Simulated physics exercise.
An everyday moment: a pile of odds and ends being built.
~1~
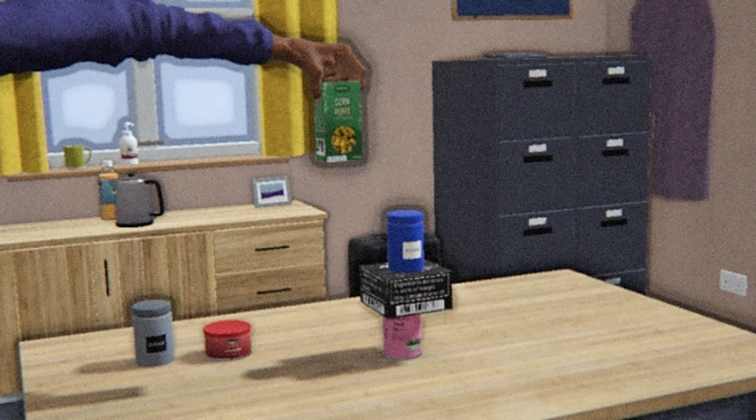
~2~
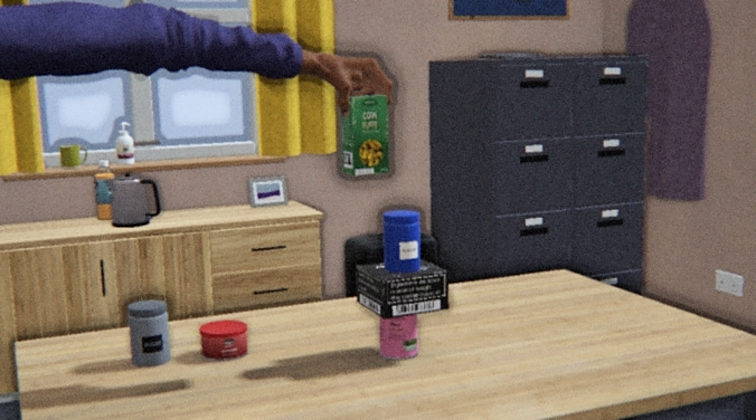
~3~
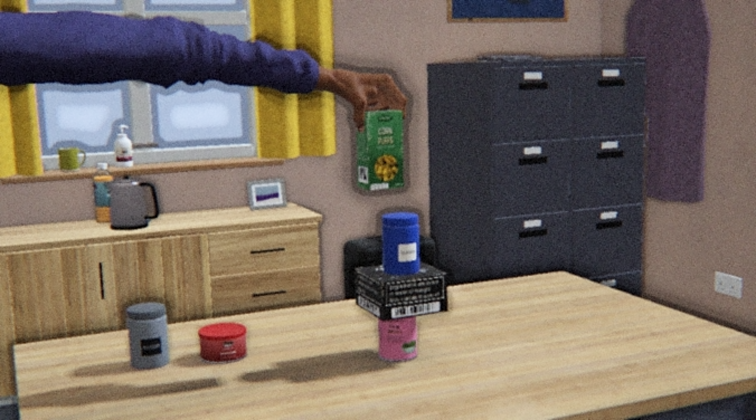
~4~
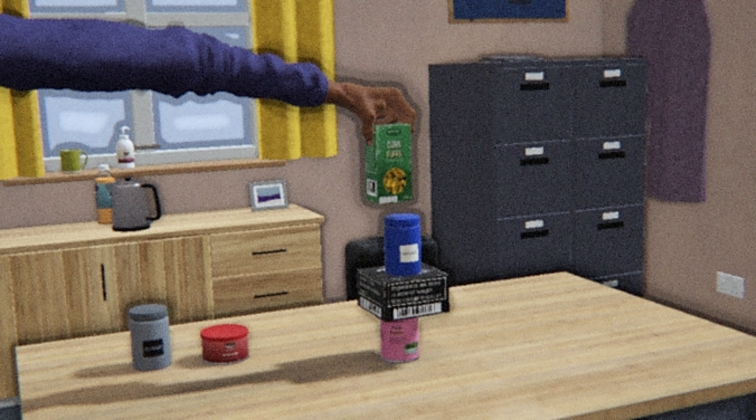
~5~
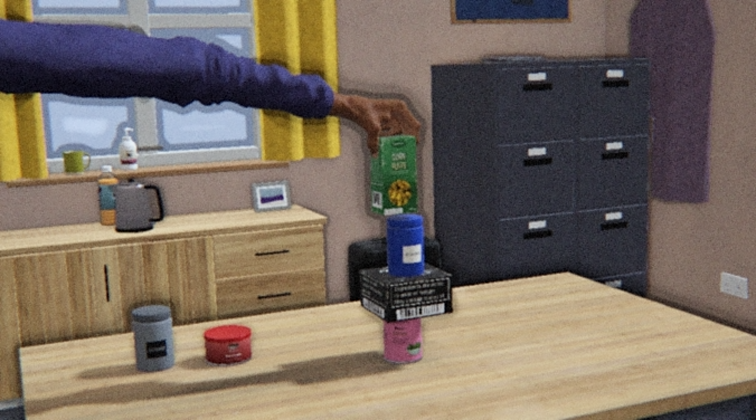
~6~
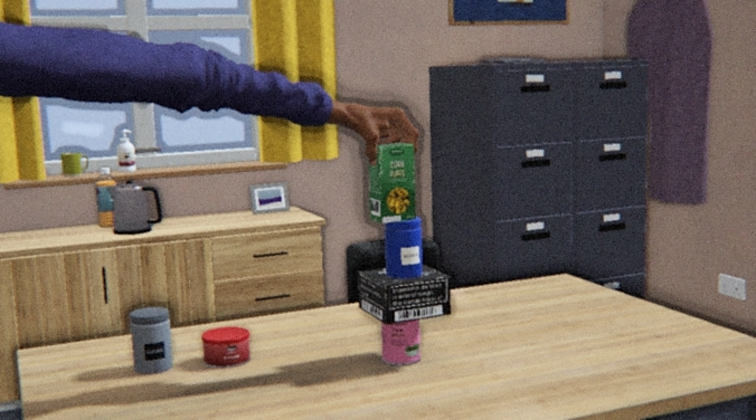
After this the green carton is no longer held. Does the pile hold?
It stays up.
Then, 0.40 s past the last view, nothing moves.
Then, 1.20 s past the last view, green carton resting near (392, 183).
Finally, all 6 still in place. Final places as the last picture's camera would see them, green carton near (391, 183). The pile holds.
